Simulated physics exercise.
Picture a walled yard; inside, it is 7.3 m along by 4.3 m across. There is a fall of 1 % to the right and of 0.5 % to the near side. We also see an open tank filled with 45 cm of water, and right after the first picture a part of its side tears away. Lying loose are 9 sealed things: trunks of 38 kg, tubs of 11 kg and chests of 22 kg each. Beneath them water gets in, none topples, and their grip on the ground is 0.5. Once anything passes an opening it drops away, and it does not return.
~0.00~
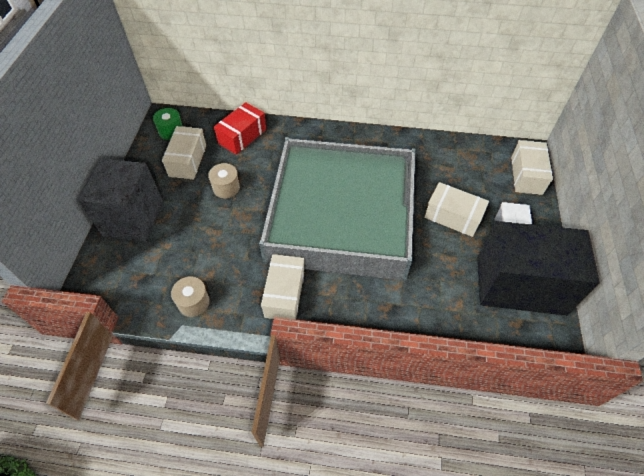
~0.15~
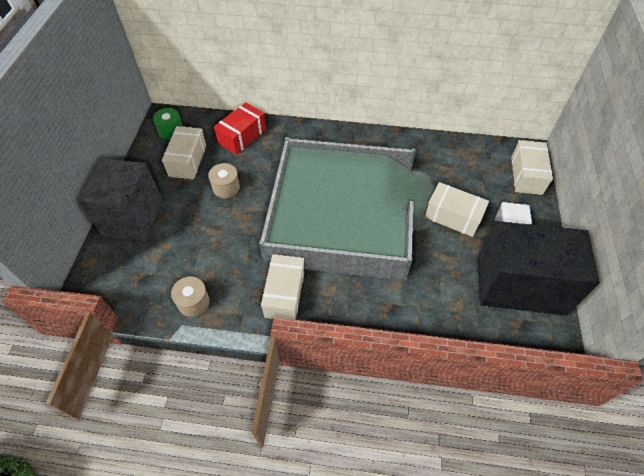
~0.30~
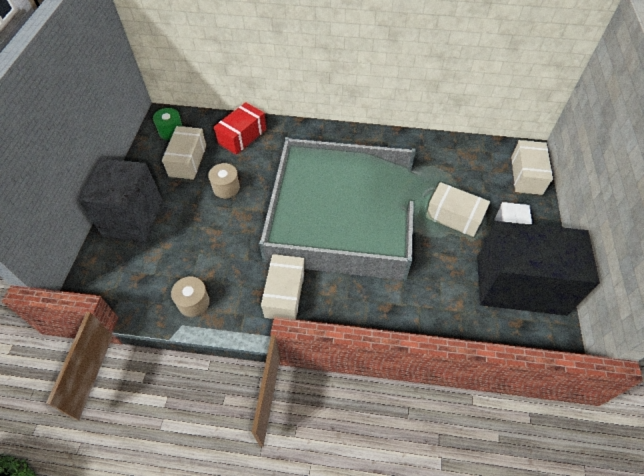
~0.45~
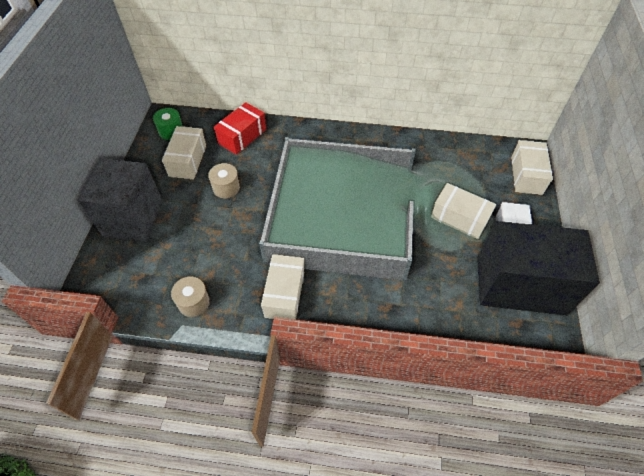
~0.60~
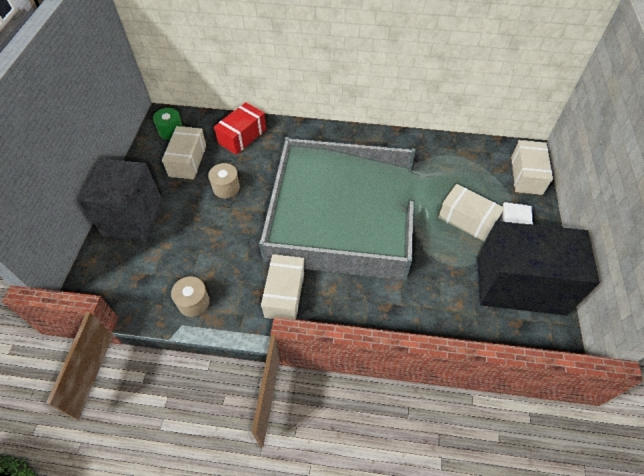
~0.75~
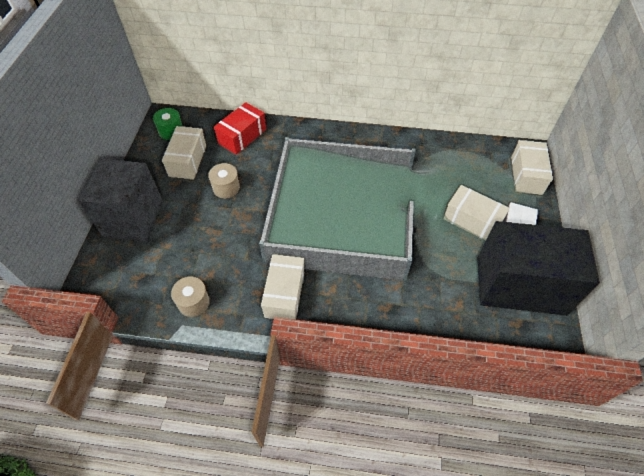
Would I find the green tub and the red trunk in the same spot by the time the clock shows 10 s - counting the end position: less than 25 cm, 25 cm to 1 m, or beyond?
Here's what I'd expect: The green tub remains in place while the red trunk remains in place.
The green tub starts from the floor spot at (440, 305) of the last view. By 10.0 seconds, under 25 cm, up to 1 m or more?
As it turns out, it is swept away.
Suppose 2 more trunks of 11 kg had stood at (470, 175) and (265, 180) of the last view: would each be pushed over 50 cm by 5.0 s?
Beyond the mark, below the mark.
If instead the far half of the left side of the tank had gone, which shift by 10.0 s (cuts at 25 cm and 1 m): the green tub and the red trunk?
Green tub: Displaced far; red trunk: Displaced far.
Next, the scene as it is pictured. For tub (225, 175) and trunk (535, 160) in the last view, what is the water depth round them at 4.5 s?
Depths: Near 0 cm, then near 18 cm.
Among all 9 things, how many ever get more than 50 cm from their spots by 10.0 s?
The answer here is 3.
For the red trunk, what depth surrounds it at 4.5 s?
Depth: About 0 cm.
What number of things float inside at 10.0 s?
0 at that moment.
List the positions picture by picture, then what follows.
The green tub at (166, 117) rests on the ground; the red trunk at (239, 120) rests on the ground; 3.9 m2 under water; 0 of 9 have shifted, in the first frame.
The green tub at (166, 117) rests on the ground; the red trunk at (239, 120), on the bottom; 4.4 m2 under water; 0 of 9 have shifted, in the second frame.
The green tub at (166, 117), on the bottom; the red trunk at (239, 120) rests on the ground; water covers 4.8 m2; 0 of 9 have shifted, in the third frame.
The green tub at (166, 117), on the bottom; the red trunk at (239, 120), on the bottom; 5.4 m2 under water; 1 of 9 have shifted, in the fourth frame.
The green tub at (166, 117), on the bottom; the red trunk at (239, 120) rests on the ground; 6.2 m2 under water; 1 of 9 have shifted, in the fifth frame.
The green tub at (166, 117), on the bottom; the red trunk at (239, 120), on the bottom; water covers 7.0 m2; 2 of 9 have shifted, in the sixth frame.
After 2.0 s the green tub is near (166, 117), 0.0 m from its start, aground; the red trunk is near (239, 120), 0.0 m from its start, aground; 0 of 9 are out; 0 afloat.
After 4.5 s the green tub is near (166, 117), 0.0 m from its start, aground; the red trunk is near (239, 120), 0.0 m from its start, aground; 0 of 9 are out; 3 afloat.
After 7.0 s the green tub is near (166, 117), 0.0 m from its start, aground; the red trunk is near (239, 120), 0.0 m from its start, aground; 0 of 9 are out; 2 afloat.
After 10.0 s the green tub is near (166, 117), 0.0 m from its start, aground; the red trunk is near (239, 120), 0.0 m from its start, aground; 0 of 9 are out; 0 afloat.
